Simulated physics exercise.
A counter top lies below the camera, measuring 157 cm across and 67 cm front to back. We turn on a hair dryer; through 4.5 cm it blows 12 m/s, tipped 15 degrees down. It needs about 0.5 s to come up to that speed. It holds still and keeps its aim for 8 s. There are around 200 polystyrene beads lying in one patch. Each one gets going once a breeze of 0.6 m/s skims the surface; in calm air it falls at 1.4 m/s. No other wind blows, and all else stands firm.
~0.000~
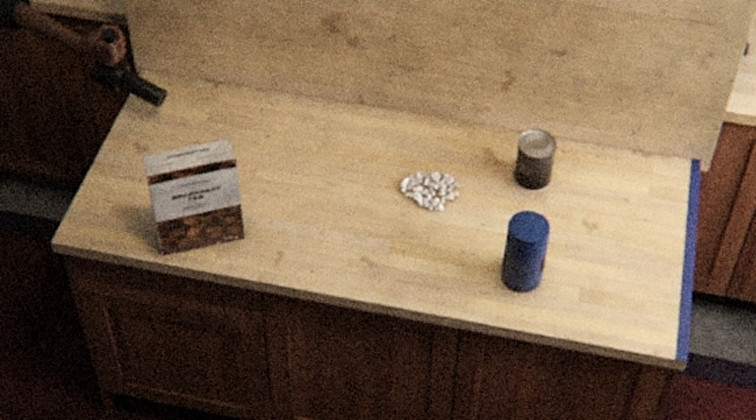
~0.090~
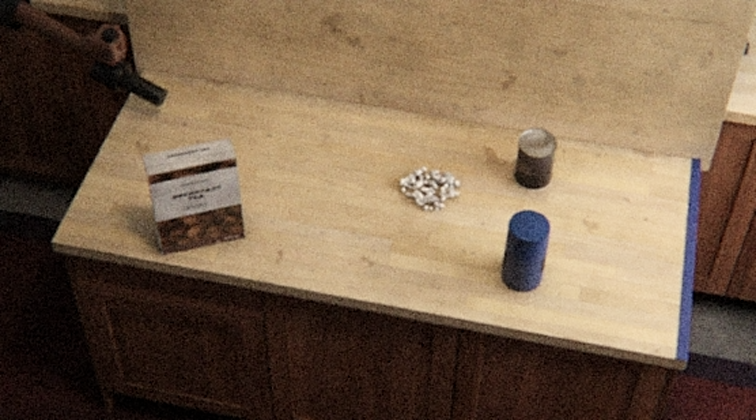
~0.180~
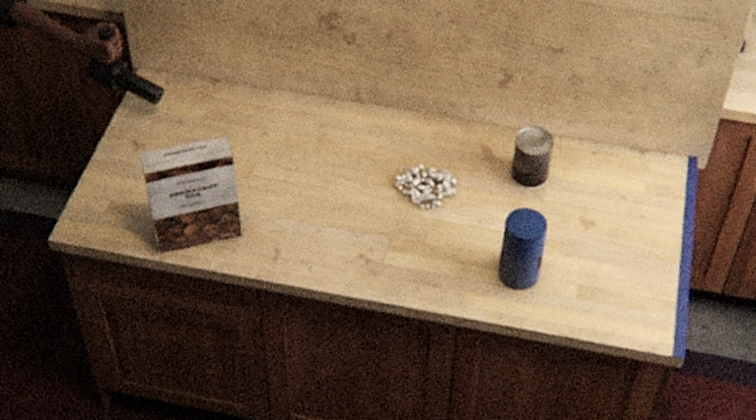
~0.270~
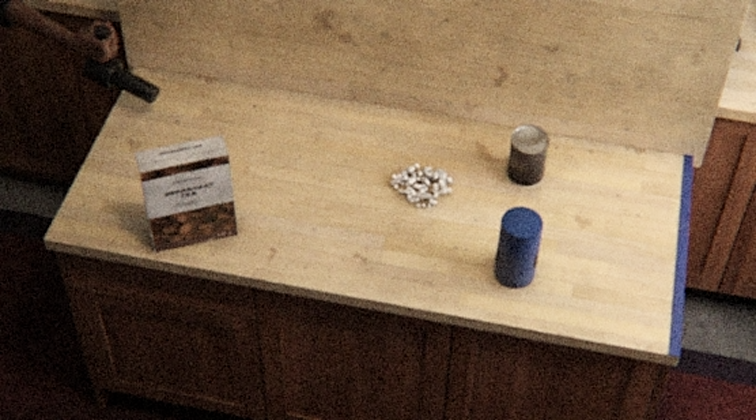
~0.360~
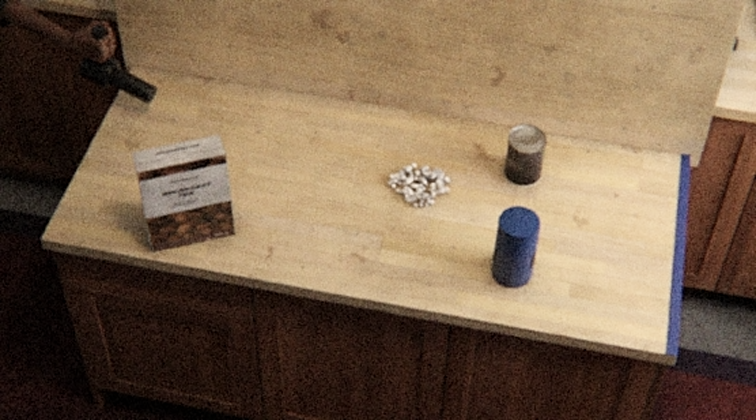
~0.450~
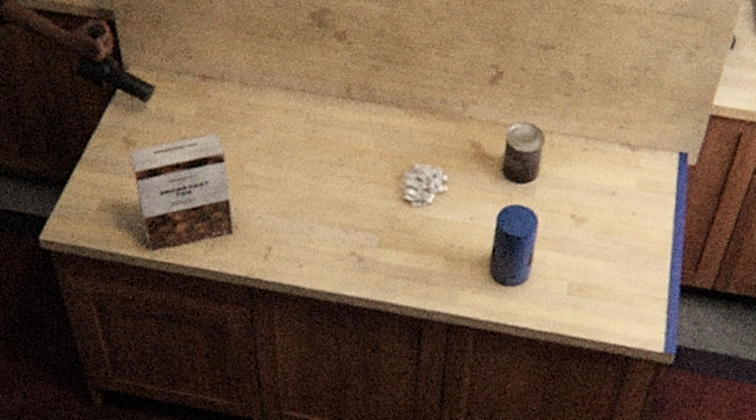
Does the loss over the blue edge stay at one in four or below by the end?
The loss goes past a quarter.
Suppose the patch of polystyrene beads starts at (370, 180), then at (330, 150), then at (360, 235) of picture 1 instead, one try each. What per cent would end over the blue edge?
Going through the three spots in order, you'd get 90 percent, 100 percent and 0 percent.
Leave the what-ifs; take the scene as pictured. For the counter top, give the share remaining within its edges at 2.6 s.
Roughly 4 per cent.
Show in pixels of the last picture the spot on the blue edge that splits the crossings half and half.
Roughly at pixel (684, 228).
After 1.6 s, 88 % are over the blue edge; 77 % have settled or left.
After 2.6 s, 95 % are over the blue edge; 94 % have settled or left.
After 4.4 s, 98 % are over the blue edge; 98 % have settled or left.
After 8.0 s, at the end, 99 % are over the blue edge.
